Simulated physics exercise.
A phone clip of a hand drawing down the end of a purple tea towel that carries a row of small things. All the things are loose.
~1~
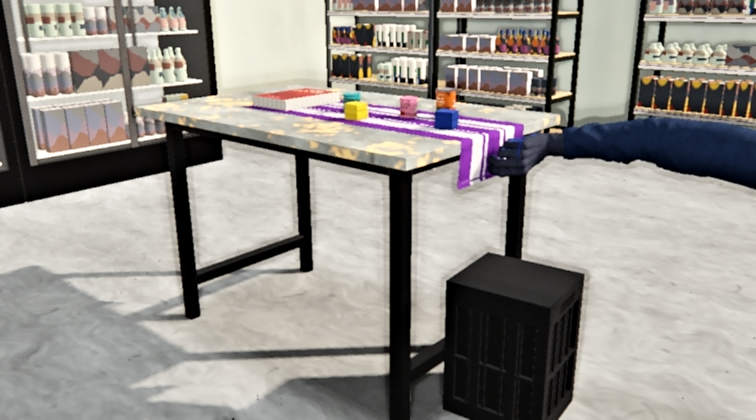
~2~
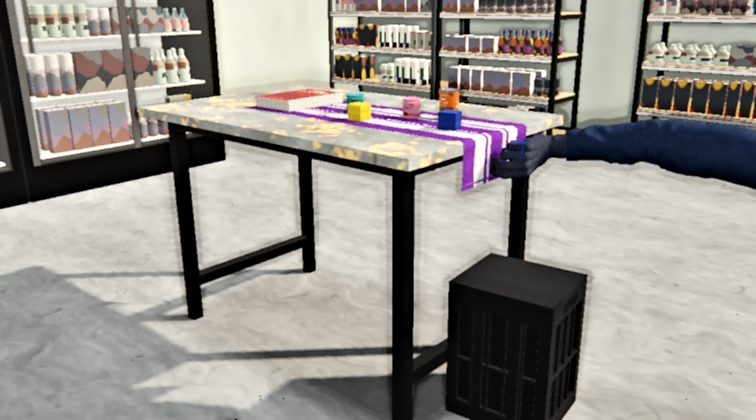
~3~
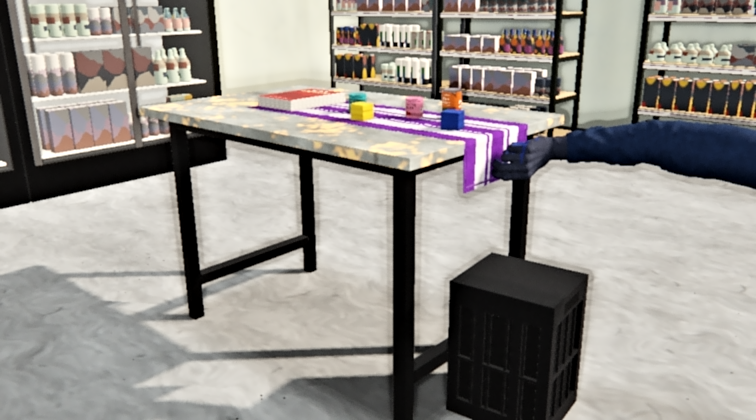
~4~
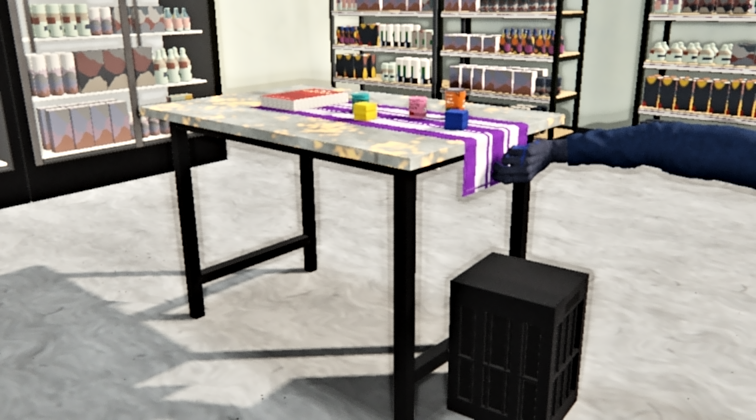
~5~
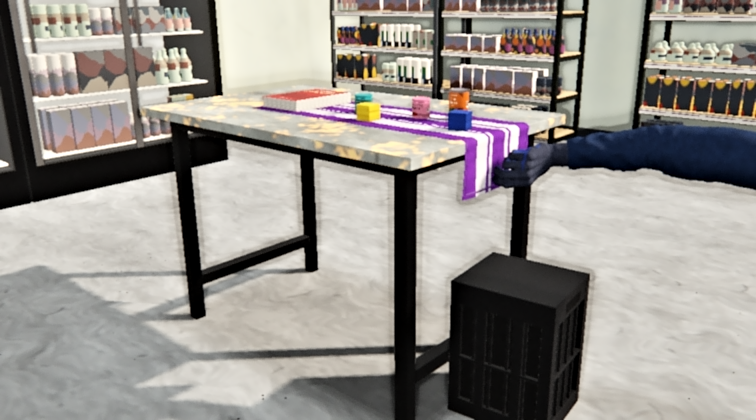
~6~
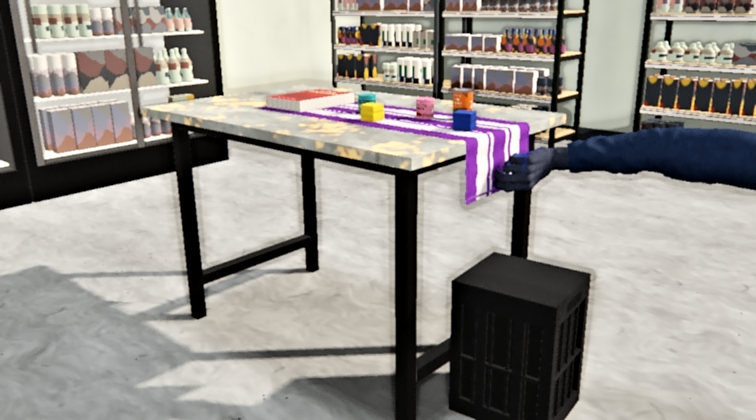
A dark gloved hand slowly drew the hanging end of a purple and white striped cloth a little way down, and the small coloured things on it shifted slightly right along the tabletop.
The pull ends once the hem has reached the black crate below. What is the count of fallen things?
Over the edge go two.
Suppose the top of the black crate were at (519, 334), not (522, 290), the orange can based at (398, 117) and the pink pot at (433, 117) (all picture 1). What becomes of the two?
The orange can goes over; the pink pot goes over.
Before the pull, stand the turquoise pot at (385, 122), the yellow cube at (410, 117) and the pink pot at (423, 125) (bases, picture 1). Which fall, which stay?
The turquoise pot remains up; the yellow cube remains up; the pink pot comes down.
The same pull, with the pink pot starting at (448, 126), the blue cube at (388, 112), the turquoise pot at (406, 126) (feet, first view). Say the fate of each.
The pink pot falls; the blue cube remains up; the turquoise pot comes down.
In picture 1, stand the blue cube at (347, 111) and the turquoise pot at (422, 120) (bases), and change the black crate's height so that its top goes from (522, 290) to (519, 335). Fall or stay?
The blue cube survives; the turquoise pot drops off.
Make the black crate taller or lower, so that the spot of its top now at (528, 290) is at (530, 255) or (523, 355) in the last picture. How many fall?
It would be 1 and 4.
A little later, hem near (497, 224); all still up.
Next, hem near (497, 257); blue cube gone.
Later still, hem on the crate; blue cube and orange can gone.
When it is over, hem on the crate; blue cube and orange can gone. The table loses two.
